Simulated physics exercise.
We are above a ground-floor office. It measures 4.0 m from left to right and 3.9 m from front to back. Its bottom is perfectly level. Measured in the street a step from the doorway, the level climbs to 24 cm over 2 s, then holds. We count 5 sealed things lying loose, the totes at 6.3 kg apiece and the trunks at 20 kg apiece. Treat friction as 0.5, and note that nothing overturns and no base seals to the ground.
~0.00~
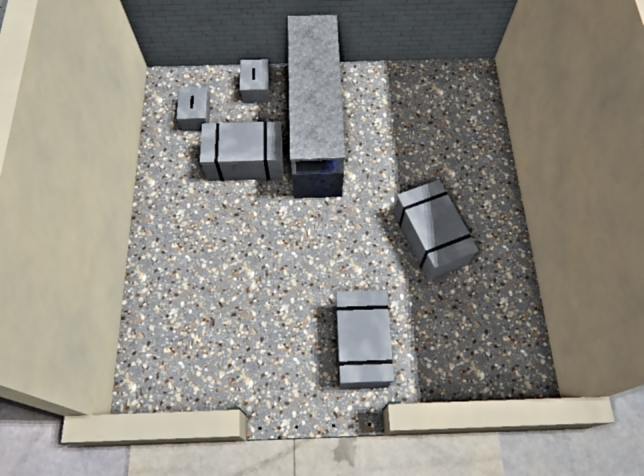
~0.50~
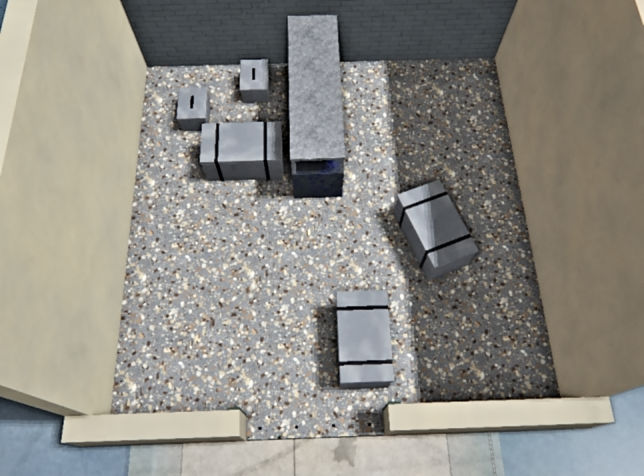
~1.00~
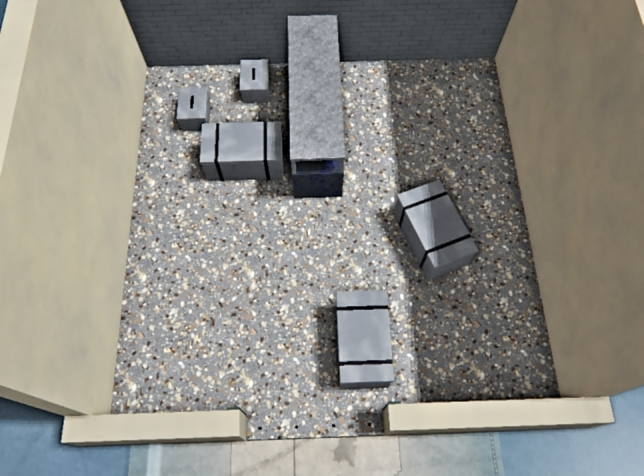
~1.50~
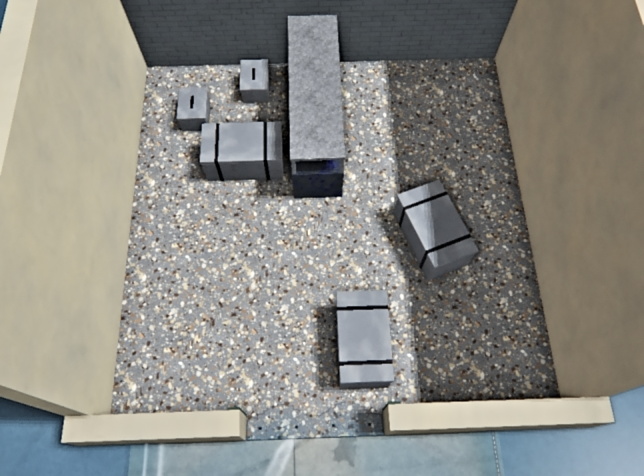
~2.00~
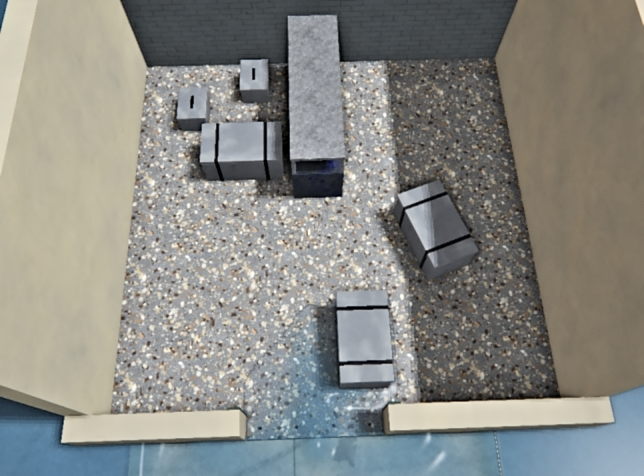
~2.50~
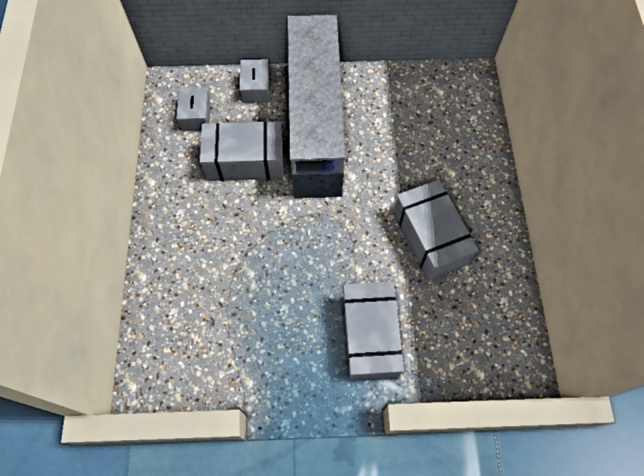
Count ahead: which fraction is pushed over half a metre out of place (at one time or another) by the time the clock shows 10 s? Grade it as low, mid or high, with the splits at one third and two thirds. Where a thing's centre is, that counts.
Grade: High, two thirds or more.
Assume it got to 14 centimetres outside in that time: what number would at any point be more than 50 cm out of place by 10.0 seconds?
Then 1 of them.
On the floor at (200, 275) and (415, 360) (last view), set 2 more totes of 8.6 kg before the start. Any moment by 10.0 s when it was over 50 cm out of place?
Well, the first one tops the mark, and the second stays inside the mark.
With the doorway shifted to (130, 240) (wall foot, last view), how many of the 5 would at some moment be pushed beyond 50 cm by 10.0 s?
So the tally would be 5.
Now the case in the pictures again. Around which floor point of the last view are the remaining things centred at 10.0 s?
Mean position: Approximately (321, 199).
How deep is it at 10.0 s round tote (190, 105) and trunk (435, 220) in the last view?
First about 15 cm, second about 8 cm.
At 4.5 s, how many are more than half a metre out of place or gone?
2 of them.
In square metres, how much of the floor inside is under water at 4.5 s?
13 m2.
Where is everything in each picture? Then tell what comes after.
A trunk at (364, 335) rests on the ground; a tote at (192, 103), on the bottom; 0.0 m2 under water; 0 of 5 have shifted, in the first frame.
A trunk at (364, 335), on the bottom; a tote at (192, 103) rests on the ground; water covers 0.0 m2; 0 of 5 have shifted, in the second frame.
A trunk at (364, 335), on the bottom; a tote at (192, 103) rests on the ground; water covers 0.0 m2; 0 of 5 have shifted, in the third frame.
A trunk at (364, 335), on the bottom; a tote at (192, 103), on the bottom; 0.0 m2 under water; 0 of 5 have shifted, in the fourth frame.
A trunk at (364, 335), on the bottom; a tote at (192, 103), on the bottom; water covers 0.7 m2; 0 of 5 have shifted, in the fifth frame.
A trunk at (373, 327) rests on the ground, 11 cm from its start; a tote at (192, 103), on the bottom; 2.2 m2 under water; 1 of 5 have shifted, in the sixth frame.
After 3.5 s 1 of 5 are over 50 cm from their spots; 0 afloat.
After 4.5 s 2 of 5 are over 50 cm from their spots; 0 afloat.
After 7.0 s 3 of 5 are over 50 cm from their spots; 4 afloat.
After 10.0 s 5 of 5 are over 50 cm from their spots, and 5 have been at some point; 5 afloat.
